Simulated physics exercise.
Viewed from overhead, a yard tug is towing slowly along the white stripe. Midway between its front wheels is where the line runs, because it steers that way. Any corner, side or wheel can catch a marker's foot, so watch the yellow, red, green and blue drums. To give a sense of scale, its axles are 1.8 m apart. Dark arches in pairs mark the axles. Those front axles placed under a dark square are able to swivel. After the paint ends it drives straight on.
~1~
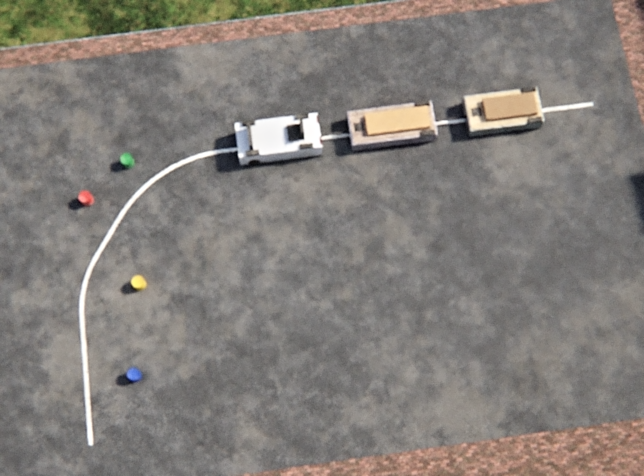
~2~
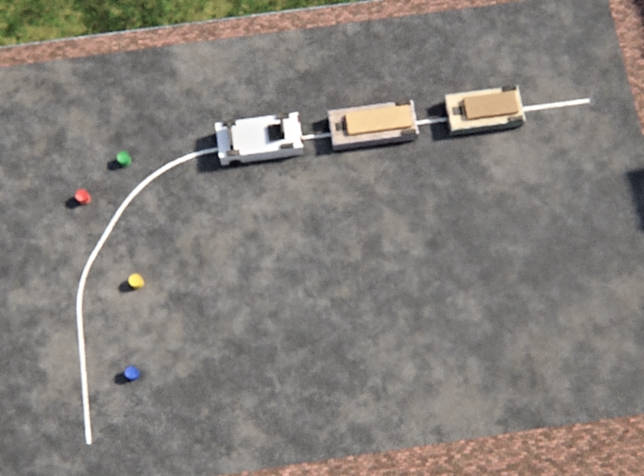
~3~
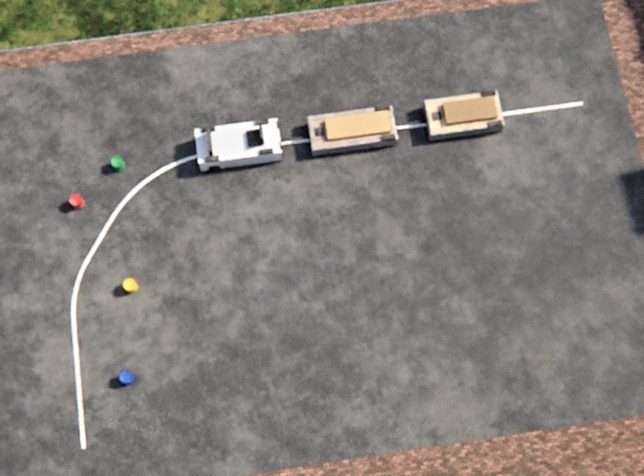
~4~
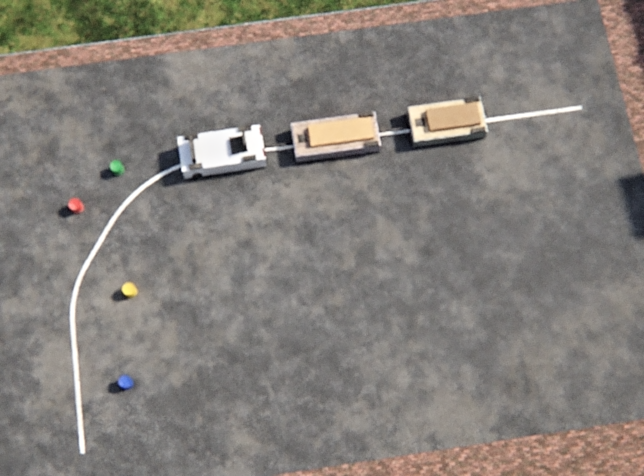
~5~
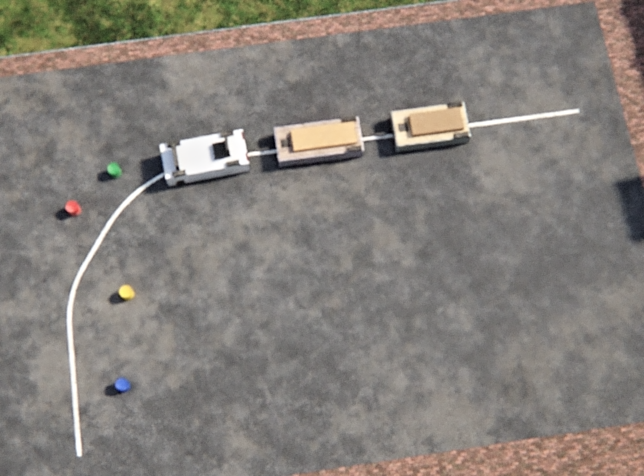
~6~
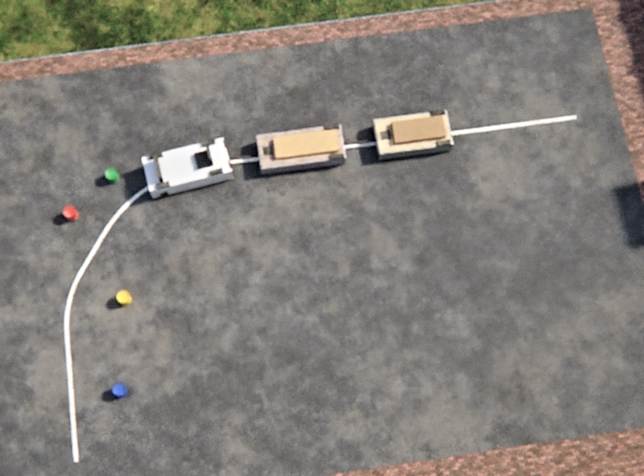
In a paved yard, a white vehicle towing two tan-topped trailers creeps left along a white line, beginning to turn near coloured markers.
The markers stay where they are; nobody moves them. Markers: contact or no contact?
Yellow contact, red no contact, green no contact, blue no contact.
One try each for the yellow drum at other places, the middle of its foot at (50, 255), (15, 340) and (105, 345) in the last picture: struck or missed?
Results in order - no collision, no collision, collision.
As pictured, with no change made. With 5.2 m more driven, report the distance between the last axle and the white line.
About 5 cm.
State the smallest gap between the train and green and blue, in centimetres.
Green has 10 to spare and blue has 20.
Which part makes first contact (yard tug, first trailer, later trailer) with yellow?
The first contact with yellow comes from some trailer farther back.
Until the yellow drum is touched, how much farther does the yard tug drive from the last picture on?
I'd reckon around 12.0 metres from the last picture.
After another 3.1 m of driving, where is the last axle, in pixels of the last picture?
It ends up close to (354, 139).
With 1.0 m more driven, the last axle is at (411, 132) of the last picture, on the line; green has been passed with 10 cm to spare.
With 2.5 m more driven, the last axle is at (370, 137) of the last picture, on the line; red has been passed with 30 cm to spare.
With 12.1 m more driven, the last axle is at (136, 237) of the last picture, 115 cm off the line; the second trailer has hit yellow.
With 17.4 m more driven, the last axle is at (84, 392) of the last picture, 50 cm off the line; blue has been passed with 20 cm to spare.
With 19.2 m more driven, the last axle is at (80, 452) of the last picture, 25 cm off the line; 1 of 4 struck in all.
